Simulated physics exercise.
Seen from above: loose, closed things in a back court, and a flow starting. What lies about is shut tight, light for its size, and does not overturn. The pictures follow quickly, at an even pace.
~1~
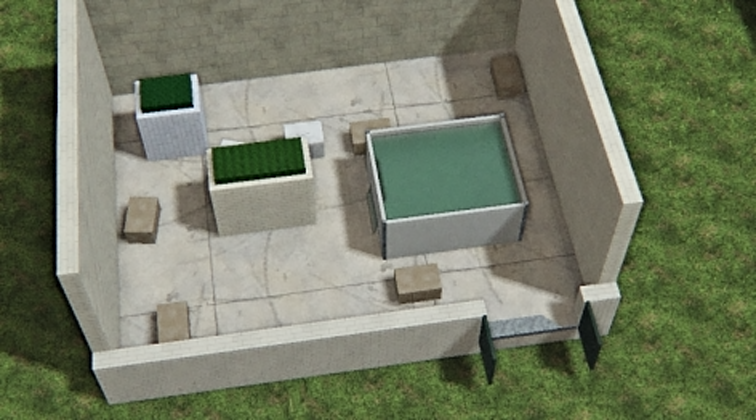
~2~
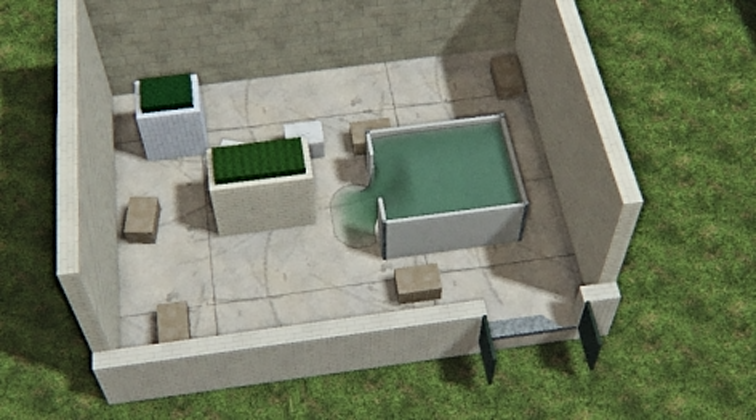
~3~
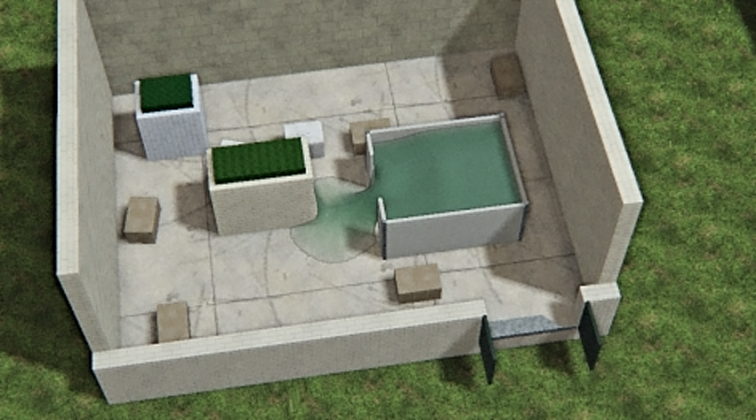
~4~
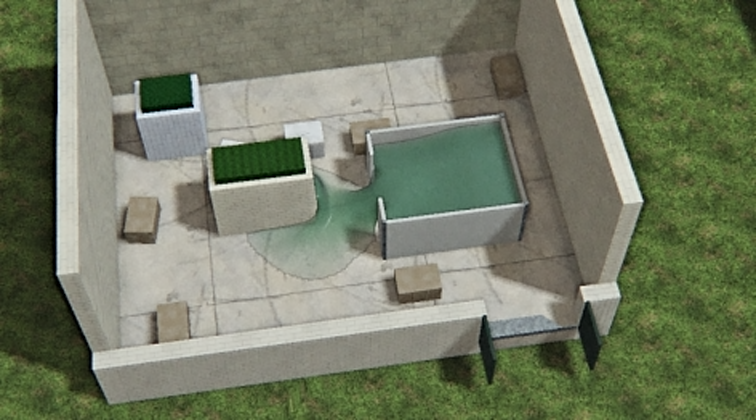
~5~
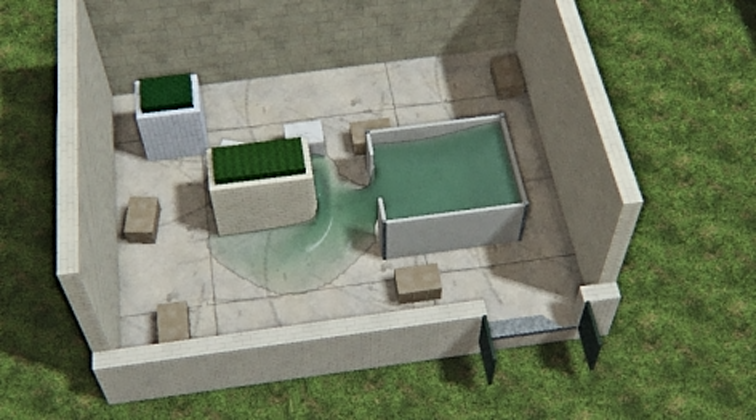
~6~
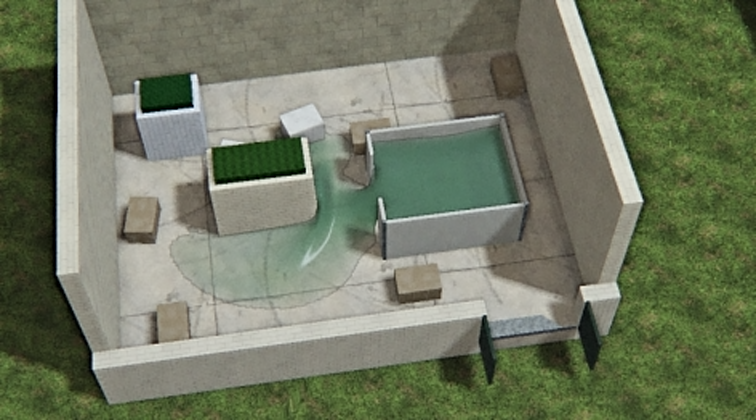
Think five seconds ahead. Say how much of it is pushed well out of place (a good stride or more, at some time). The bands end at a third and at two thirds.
Share: Two thirds or more.
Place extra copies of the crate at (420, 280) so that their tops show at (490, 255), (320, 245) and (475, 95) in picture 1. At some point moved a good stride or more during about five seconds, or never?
As listed: Less than that, moved that far, no.
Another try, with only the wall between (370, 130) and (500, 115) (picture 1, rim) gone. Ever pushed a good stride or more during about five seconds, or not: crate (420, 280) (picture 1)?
For that one: Not that far.
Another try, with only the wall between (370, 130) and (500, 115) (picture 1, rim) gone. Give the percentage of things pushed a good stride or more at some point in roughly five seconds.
Close to 70 %.
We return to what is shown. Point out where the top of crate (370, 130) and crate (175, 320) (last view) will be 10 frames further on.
Close to (408, 118) and (130, 292).
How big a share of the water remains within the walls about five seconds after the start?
I make it 100 per cent.
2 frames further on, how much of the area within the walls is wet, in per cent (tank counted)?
I make it 40 per cent.
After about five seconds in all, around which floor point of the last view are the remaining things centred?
Near (310, 167).
A moment on, 1 of 7 are well off their spots; 0 afloat.
Next, 3 of 7 are well off their spots; 2 afloat.
Later, 4 of 7 are well off their spots; 3 afloat.
In the end, 6 of 7 are well off their spots, and 6 have been at some point; 4 afloat.
